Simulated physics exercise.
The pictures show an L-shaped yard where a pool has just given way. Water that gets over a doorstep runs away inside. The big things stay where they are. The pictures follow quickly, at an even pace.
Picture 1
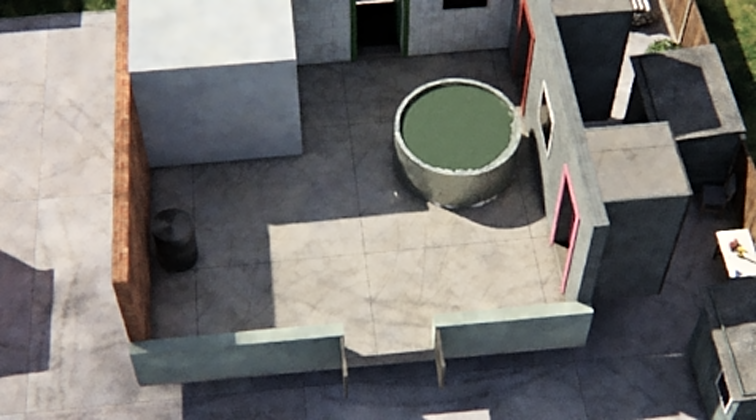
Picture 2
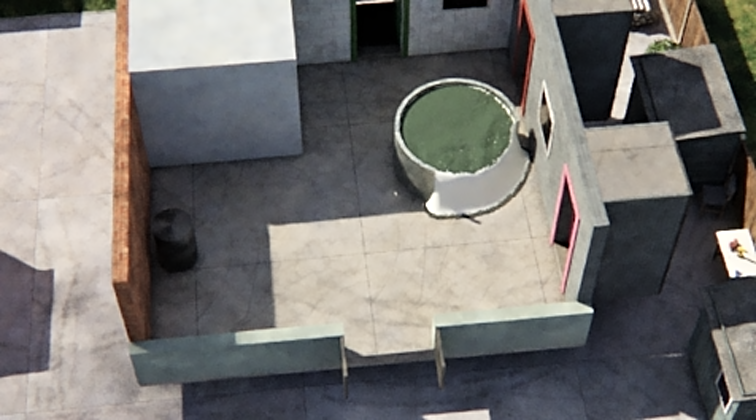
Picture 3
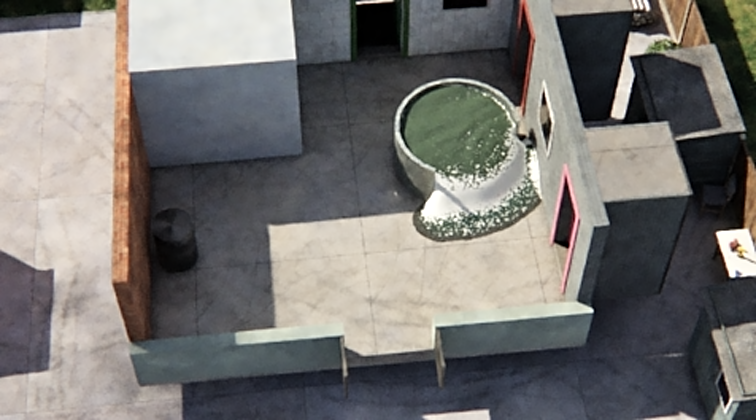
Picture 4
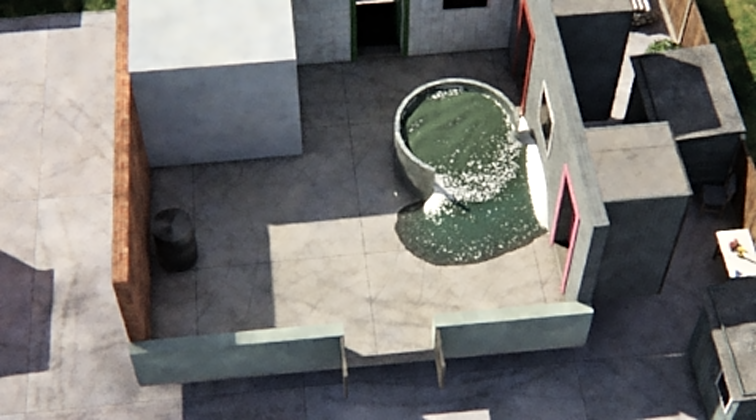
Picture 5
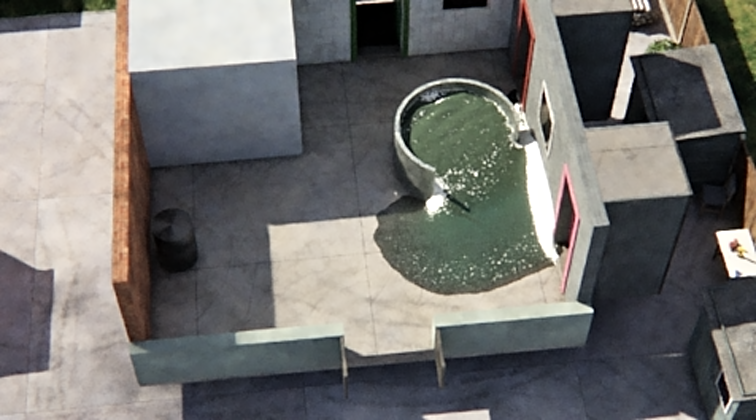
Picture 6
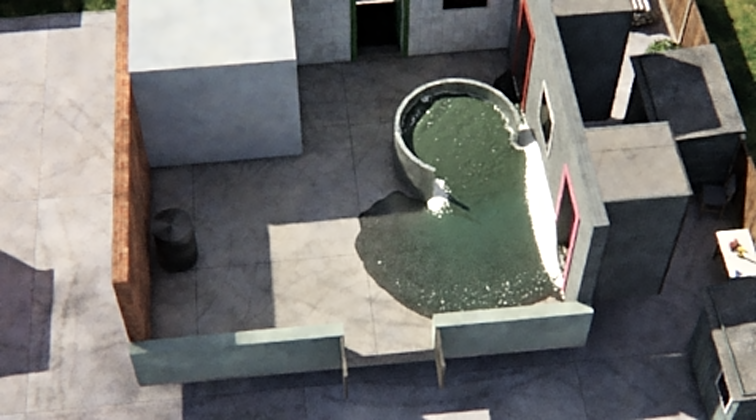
Green water bursting from the front of a round tank and spreading across a walled concrete yard toward the low front wall.
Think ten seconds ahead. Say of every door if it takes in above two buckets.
One by one: The pink door lets in a lot; the red door admits no more than that; the green door admits no more than that.
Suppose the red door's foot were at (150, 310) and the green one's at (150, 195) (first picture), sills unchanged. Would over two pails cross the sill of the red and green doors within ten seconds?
My reading: The red one is over, the green one passes that mark.
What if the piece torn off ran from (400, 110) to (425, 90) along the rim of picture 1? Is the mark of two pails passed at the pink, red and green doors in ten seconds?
In short: Pink door is under, red door takes more, green door is over.
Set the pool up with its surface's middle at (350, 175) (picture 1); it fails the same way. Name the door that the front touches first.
It is the pink door.
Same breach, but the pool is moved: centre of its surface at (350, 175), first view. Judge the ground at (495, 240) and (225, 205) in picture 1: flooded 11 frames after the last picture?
In turn: Awash, dry.
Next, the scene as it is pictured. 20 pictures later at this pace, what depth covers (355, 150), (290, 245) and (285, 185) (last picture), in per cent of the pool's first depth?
In turn 0, 4 and 0 in a hundred.
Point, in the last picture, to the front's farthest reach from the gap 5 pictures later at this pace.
I would point to (323, 347).
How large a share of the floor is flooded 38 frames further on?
Some 90 per cent.
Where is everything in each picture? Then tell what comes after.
The round tank at (458, 129) is whole and still, in the first picture.
Water pours out at (493, 185) and has run to (522, 150), in the second picture.
Water pours out at (493, 187) and has run to (422, 230), in the third picture.
The front is at (521, 118), out from the gap at (492, 189), in the fourth picture.
The front is at (516, 95), out from the gap at (492, 190), in the fifth picture.
Water pours out at (492, 190) and has run to (511, 74), in the sixth picture.
A moment on, water covers 35 % of the floor; the pink door over two buckets in, the red door wet at the sill, nothing in, the green door not reached.
Next, water covers 35 % of the floor; the pink door over two buckets in, the red door wet at the sill, nothing in, the green door wet at the sill, nothing in.
Then, water covers 70 % of the floor; the pink door far over two buckets in, the red door wet at the sill, nothing in, the green door wet at the sill, nothing in.
Later, water covers 90 % of the floor; the pink door far over two buckets in, the red door wet at the sill, nothing in, the green door wet at the sill, nothing in.
In the end, water covers 95 % of the floor; the pink door far over two buckets in, the red door wet at the sill, nothing in, the green door wet at the sill, nothing in.
